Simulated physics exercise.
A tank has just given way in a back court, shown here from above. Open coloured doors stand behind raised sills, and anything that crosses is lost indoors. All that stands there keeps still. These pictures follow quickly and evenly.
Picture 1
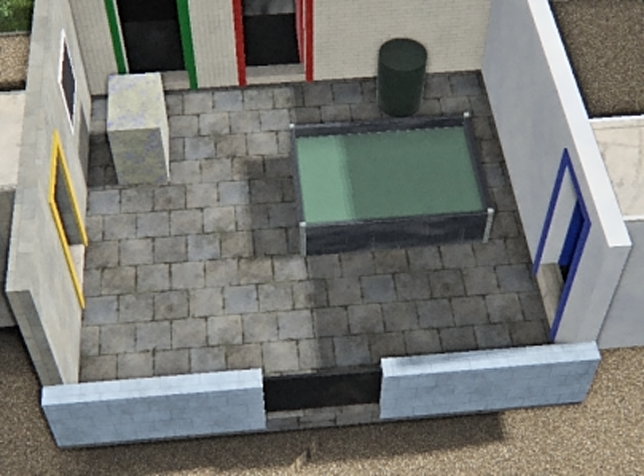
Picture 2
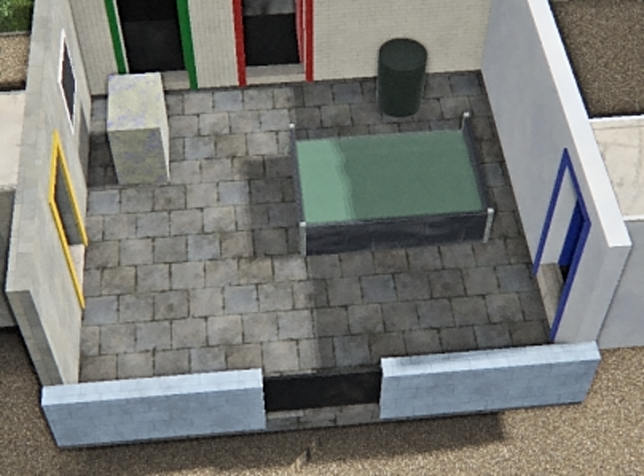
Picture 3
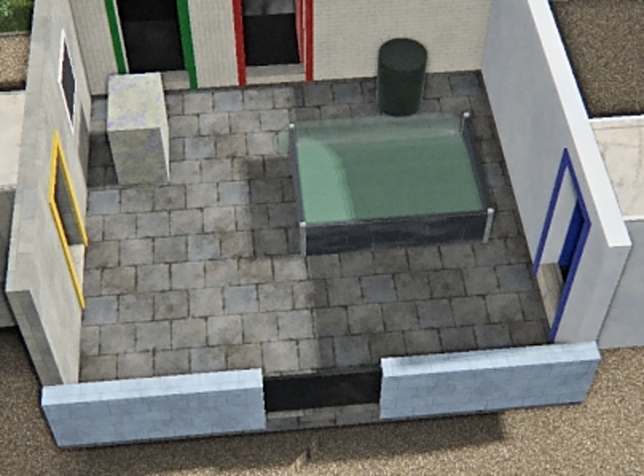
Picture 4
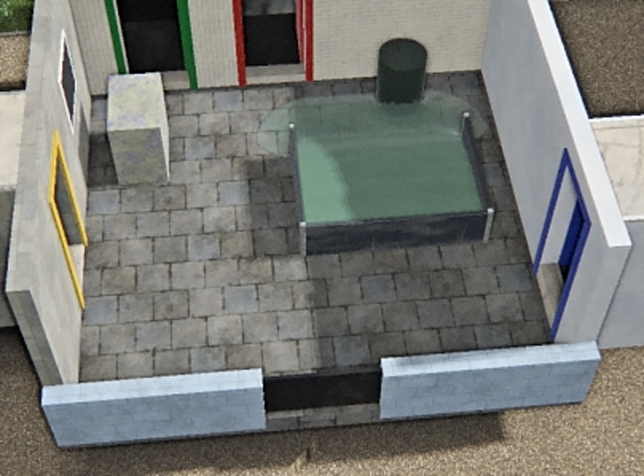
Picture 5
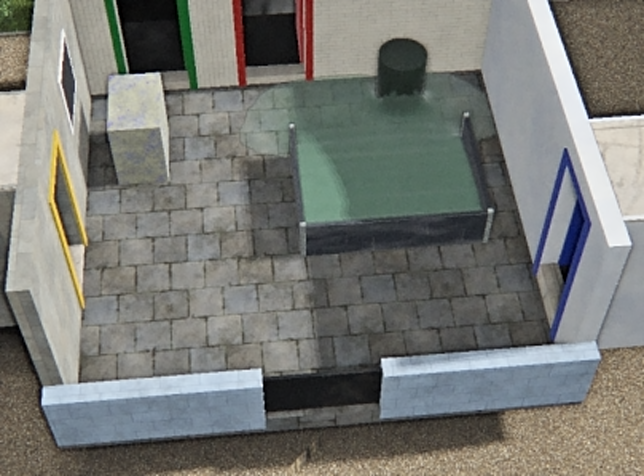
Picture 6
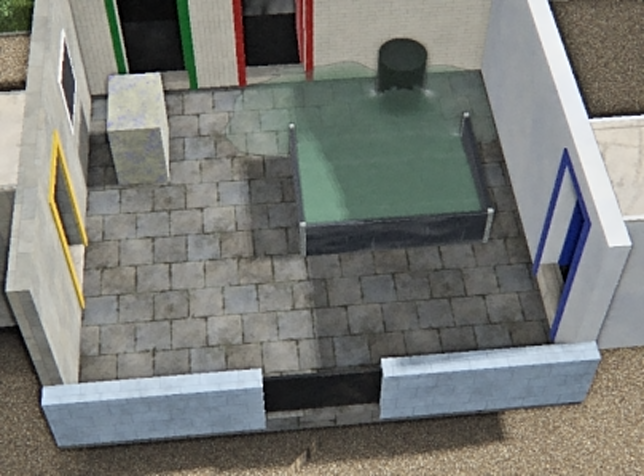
The clip opens on a walled, paved court seen from above, with a tank of still, greenish water near a dark green barrel. The tank's far side gives way, and water pours out over the paving behind it, spreading left and right in a thin sheet around the barrel to the back wall.
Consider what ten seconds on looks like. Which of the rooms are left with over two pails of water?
In order: The green door swallows an okay amount of water. The yellow door swallows an okay amount of water. The red door swallows too much water. The blue door swallows an okay amount of water.
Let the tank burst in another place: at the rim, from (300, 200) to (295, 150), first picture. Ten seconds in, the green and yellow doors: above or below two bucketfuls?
Well, the green one is safe, while the yellow one is swamped.
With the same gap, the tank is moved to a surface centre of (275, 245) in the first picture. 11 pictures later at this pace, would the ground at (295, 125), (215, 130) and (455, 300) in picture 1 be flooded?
As listed: Reached, reached, untouched.
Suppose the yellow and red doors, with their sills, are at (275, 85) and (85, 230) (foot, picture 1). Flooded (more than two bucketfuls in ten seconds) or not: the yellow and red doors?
Note - yellow door ends up above it; red door ends up short of it.
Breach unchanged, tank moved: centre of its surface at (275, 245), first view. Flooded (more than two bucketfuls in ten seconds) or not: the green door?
Briefly, green crosses the line.
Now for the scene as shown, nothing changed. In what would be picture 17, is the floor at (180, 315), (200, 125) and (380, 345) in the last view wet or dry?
As listed, the points end up high and dry, soaked and high and dry.
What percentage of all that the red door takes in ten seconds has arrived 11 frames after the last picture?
About 70 %.
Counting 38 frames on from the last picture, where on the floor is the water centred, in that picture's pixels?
It's close to (302, 197).
A moment on, water covers 20 % of the floor; the green door wet at the sill, nothing in, the yellow door not reached, the red door under two buckets in, the blue door not reached.
Next, water covers 30 % of the floor; the green door wet at the sill, nothing in, the yellow door not reached, the red door over two buckets in, the blue door not reached.
Then, water covers 50 % of the floor; the green door wet at the sill, nothing in, the yellow door wet at the sill, nothing in, the red door far over two buckets in, the blue door wet at the sill, nothing in.
Later, water covers 85 % of the floor; the green door under two buckets in, the yellow door wet at the sill, nothing in, the red door far over two buckets in, the blue door wet at the sill, nothing in.
In the end, water covers 95 % of the floor; the green door under two buckets in, the yellow door wet at the sill, nothing in, the red door far over two buckets in, the blue door wet at the sill, nothing in.
